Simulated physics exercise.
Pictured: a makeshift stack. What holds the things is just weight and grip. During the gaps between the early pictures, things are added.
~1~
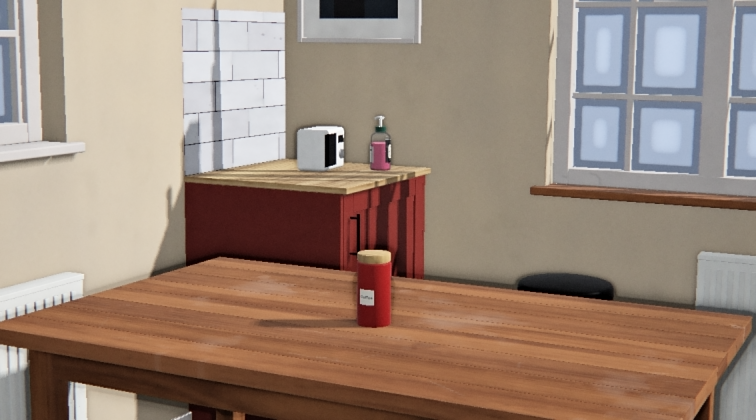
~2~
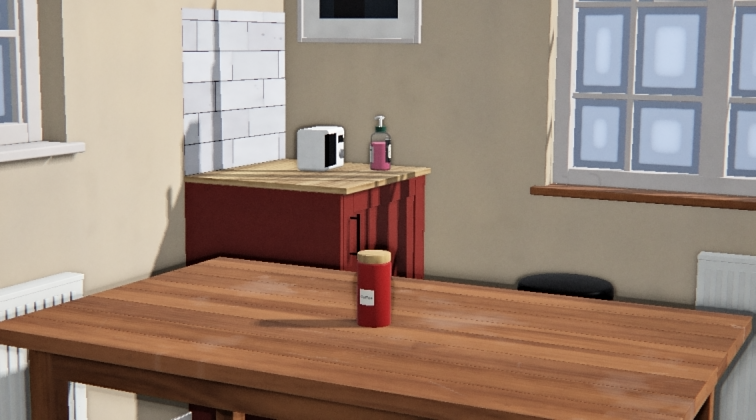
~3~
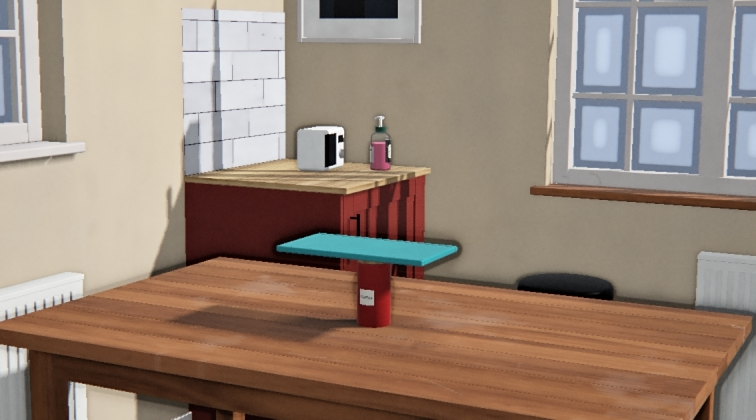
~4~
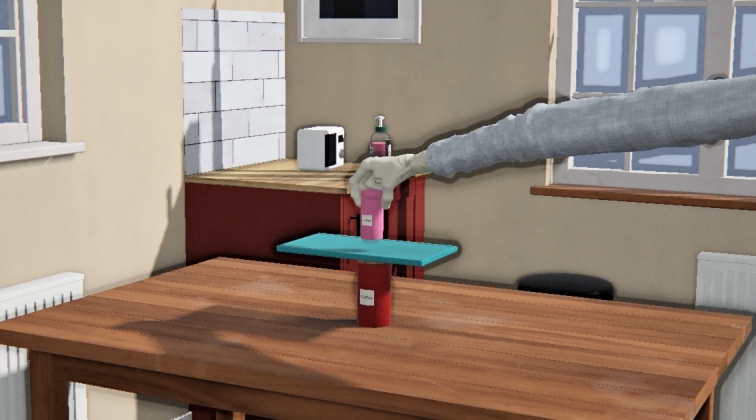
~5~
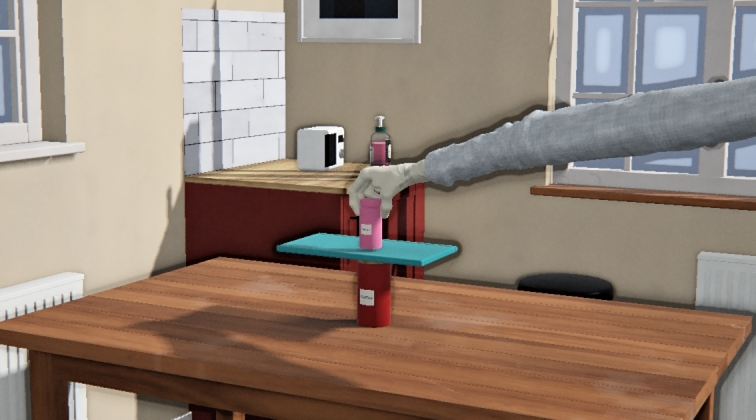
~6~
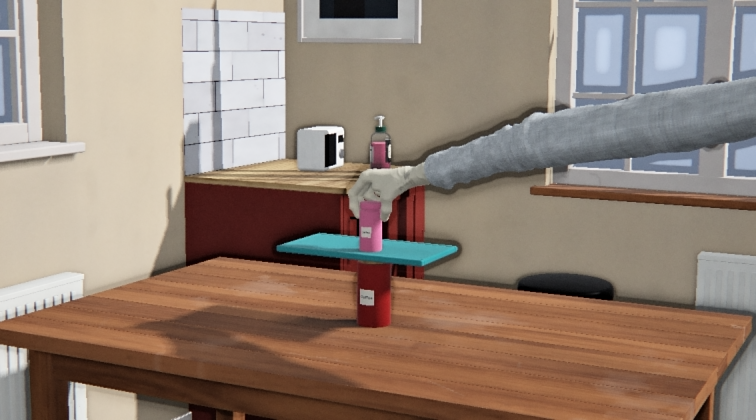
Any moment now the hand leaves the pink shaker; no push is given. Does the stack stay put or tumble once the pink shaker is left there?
Well, once it's let go, everything stays put there.
Then, 0.60 s on from there, no change.
Then, 1.30 s on from there, pink shaker resting near (370, 227).
In the end, all 3 unmoved. At the end, from the last picture's camera, pink shaker near (370, 227). The stack stays up.
